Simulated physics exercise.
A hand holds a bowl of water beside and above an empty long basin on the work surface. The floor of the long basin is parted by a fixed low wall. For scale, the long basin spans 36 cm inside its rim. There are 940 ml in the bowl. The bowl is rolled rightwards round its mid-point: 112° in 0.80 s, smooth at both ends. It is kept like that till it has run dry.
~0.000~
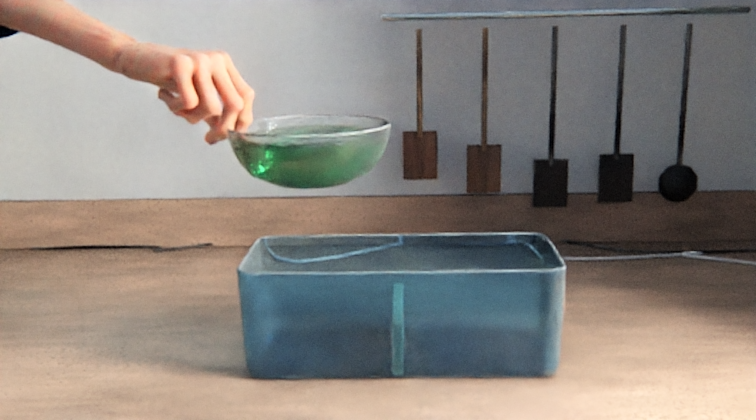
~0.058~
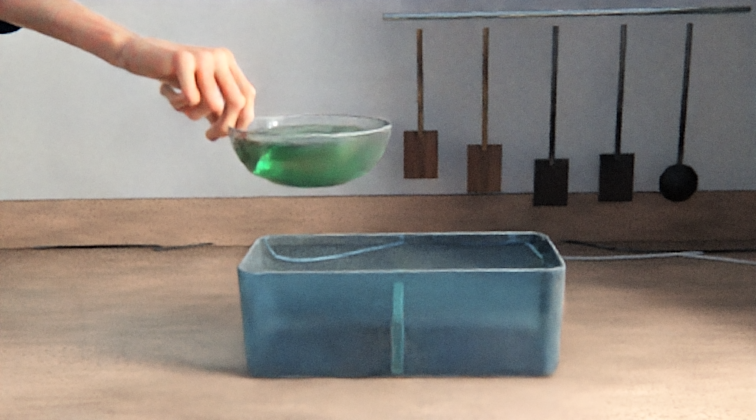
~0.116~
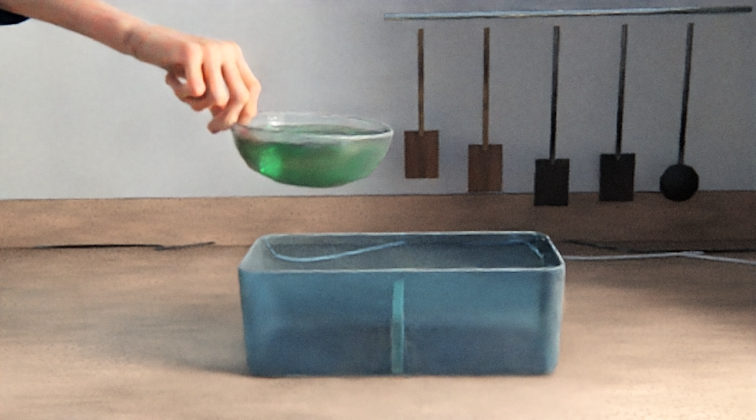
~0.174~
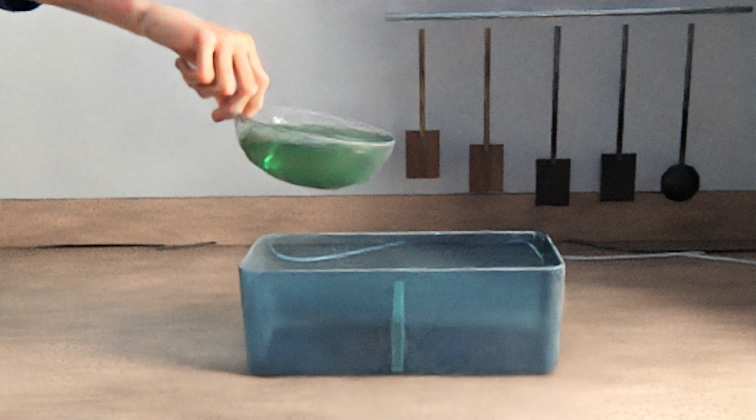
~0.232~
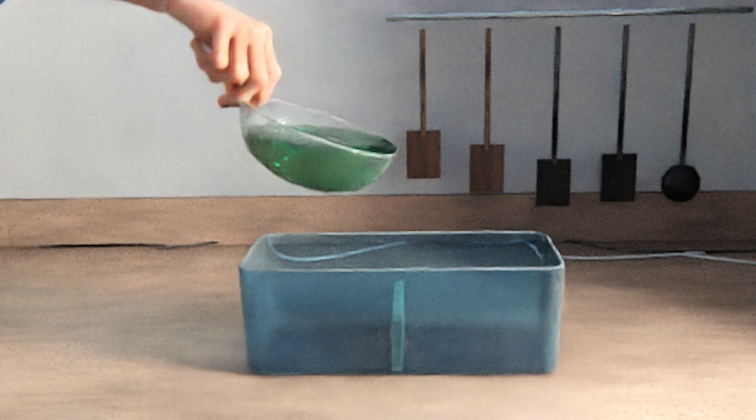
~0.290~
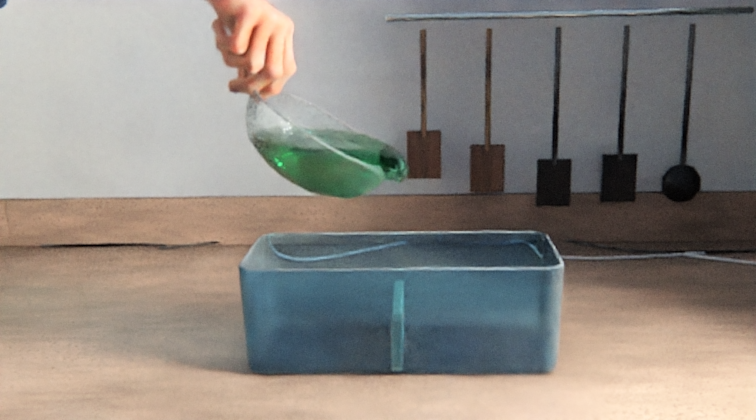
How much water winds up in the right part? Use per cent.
Roughly 77 per cent is past the wall.
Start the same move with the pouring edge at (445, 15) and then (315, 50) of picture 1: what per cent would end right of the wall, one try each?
In turn about 80 and 30 per cent.
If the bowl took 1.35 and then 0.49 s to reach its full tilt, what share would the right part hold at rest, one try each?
In turn about 85 and 65 per cent.
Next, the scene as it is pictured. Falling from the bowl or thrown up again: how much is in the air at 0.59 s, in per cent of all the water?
About 14 per cent.
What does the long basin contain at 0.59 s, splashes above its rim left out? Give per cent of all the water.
Near 80 in a hundred.
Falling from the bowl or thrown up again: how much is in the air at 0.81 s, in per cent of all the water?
Some 6 per cent.
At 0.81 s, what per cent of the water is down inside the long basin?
About 92 per cent.
After 0.59 s the tilt is 94° and 4 per cent is still to pour, 7 is left of the wall and 72 right of it.
After 0.81 s the tilt is 112° and 0 per cent is still to pour, 19 is left of the wall and 73 right of it.
After 1.05 s the tilt is 112° and 0 per cent is still to pour, 20 is left of the wall and 77 right of it.
After 1.30 s the tilt is 112° and 0 per cent is still to pour, 20 is left of the wall and 77 right of it.
In the end 20 per cent lies left of the wall, 77 right of it and 3 outside.
